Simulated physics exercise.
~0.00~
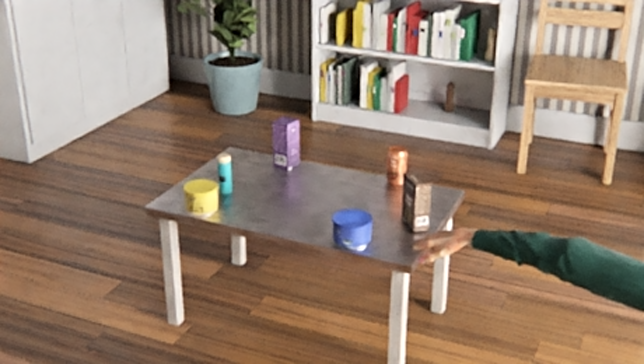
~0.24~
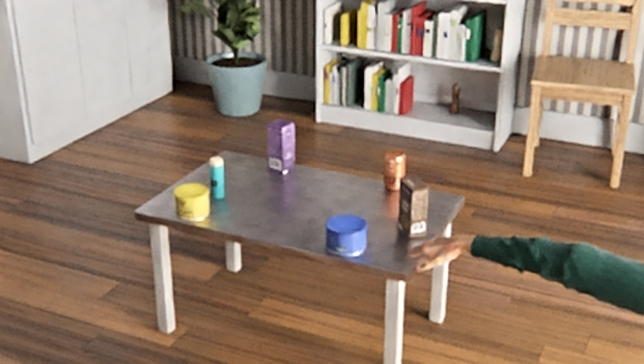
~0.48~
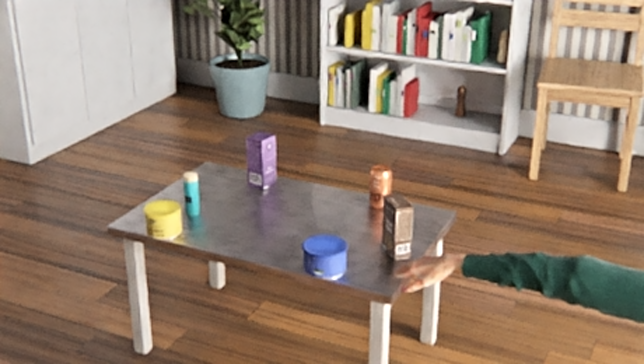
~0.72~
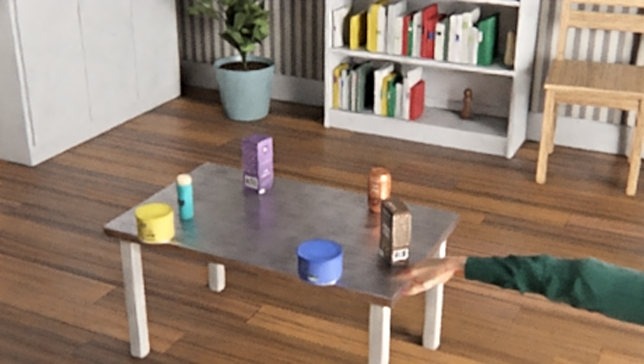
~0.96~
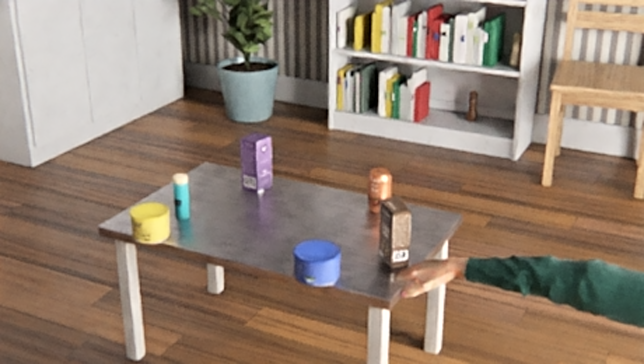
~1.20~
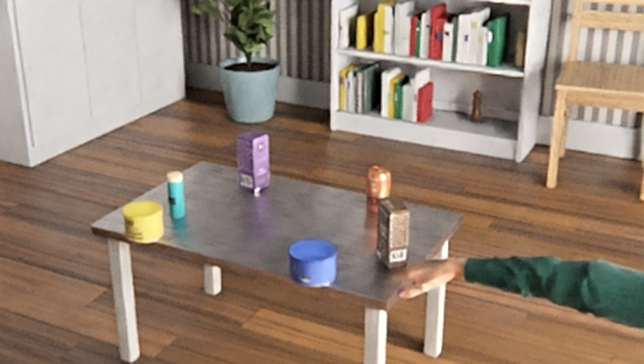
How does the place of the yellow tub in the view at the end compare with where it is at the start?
At the end the yellow tub appears further to the left and a little lower in the view than at the start. It is still standing on the left part of the tabletop.
